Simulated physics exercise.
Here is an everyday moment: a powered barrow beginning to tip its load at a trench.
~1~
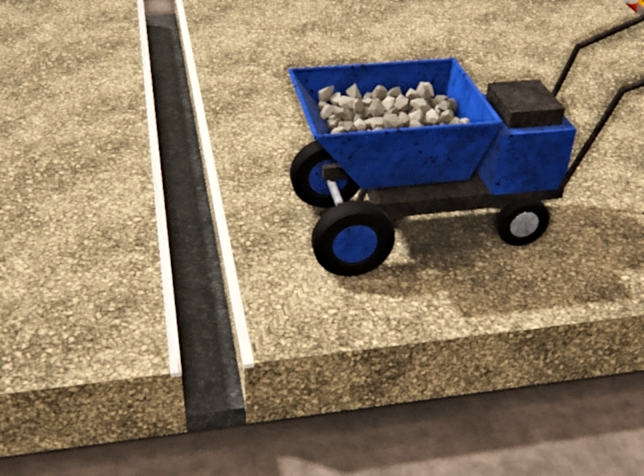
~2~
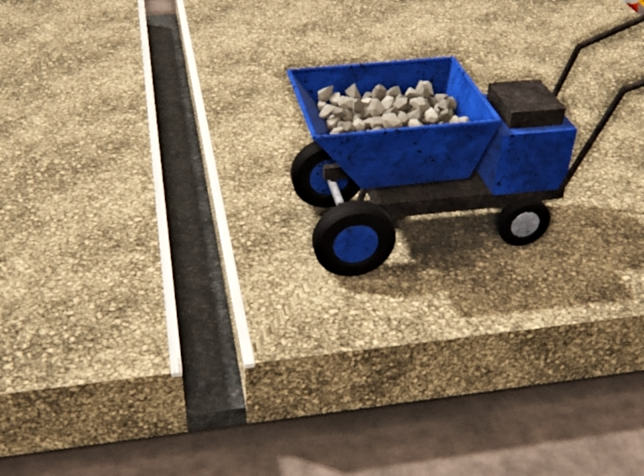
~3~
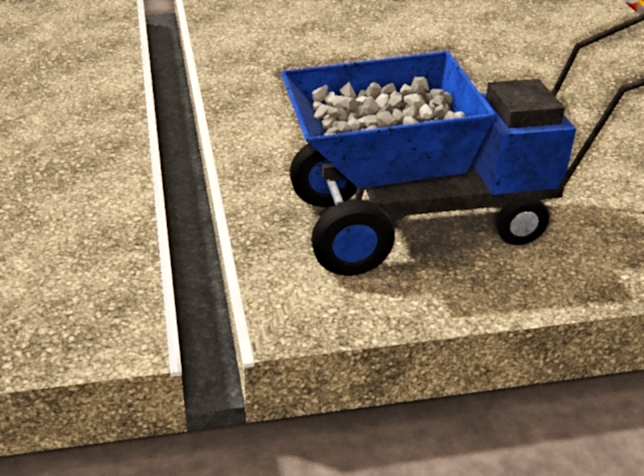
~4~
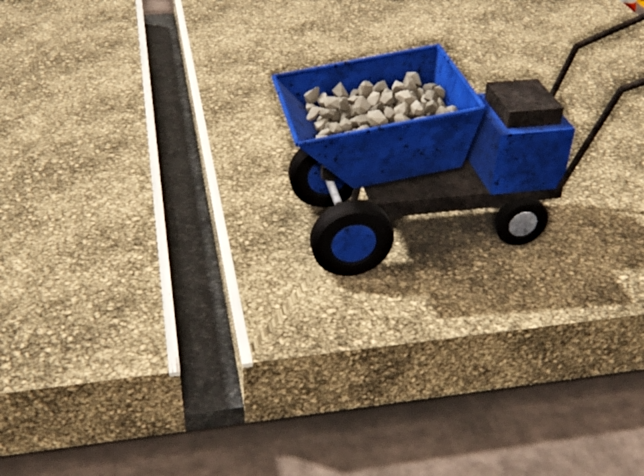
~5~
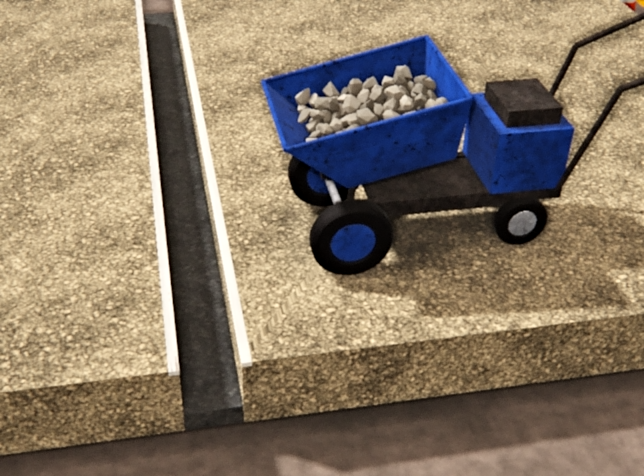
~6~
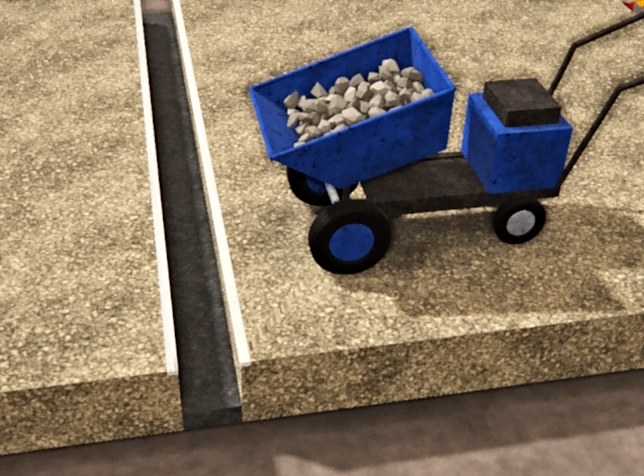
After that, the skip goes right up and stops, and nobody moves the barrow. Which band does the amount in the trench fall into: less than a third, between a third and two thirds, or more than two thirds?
What ends in the trench is going to be above two-thirds of the load.
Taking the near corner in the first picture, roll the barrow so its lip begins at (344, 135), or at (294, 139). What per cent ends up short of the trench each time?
The first spot gives roughly 10 %; the second gives roughly 0 %.
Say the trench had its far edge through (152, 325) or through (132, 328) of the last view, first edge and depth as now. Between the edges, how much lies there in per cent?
The first case gives around 100 percent, and the second around 100 percent.
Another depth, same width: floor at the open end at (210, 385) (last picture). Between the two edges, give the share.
Something like 60 %.
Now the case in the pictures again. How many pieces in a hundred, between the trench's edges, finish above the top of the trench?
Some 5 per cent.
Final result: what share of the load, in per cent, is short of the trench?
About 0 per cent.
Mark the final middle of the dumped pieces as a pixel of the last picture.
I'd say the middle ends up at about (192, 272).
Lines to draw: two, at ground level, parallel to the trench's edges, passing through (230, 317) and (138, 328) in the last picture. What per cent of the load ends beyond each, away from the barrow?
In order: Near 100 %, then 0 %.
Soon, skip tipped steeply; all in the skip.
A while on, skip tipped right over; most in the skip; a small part in or heaped over the trench; a stray few beyond it; a stray few falling.
Towards the end, skip tipped right over; a small part in the skip; most in or heaped over the trench; a small part beyond it.
Finally, skip tipped right over; a stray few in the skip; nearly all in or heaped over the trench; a small part beyond it.
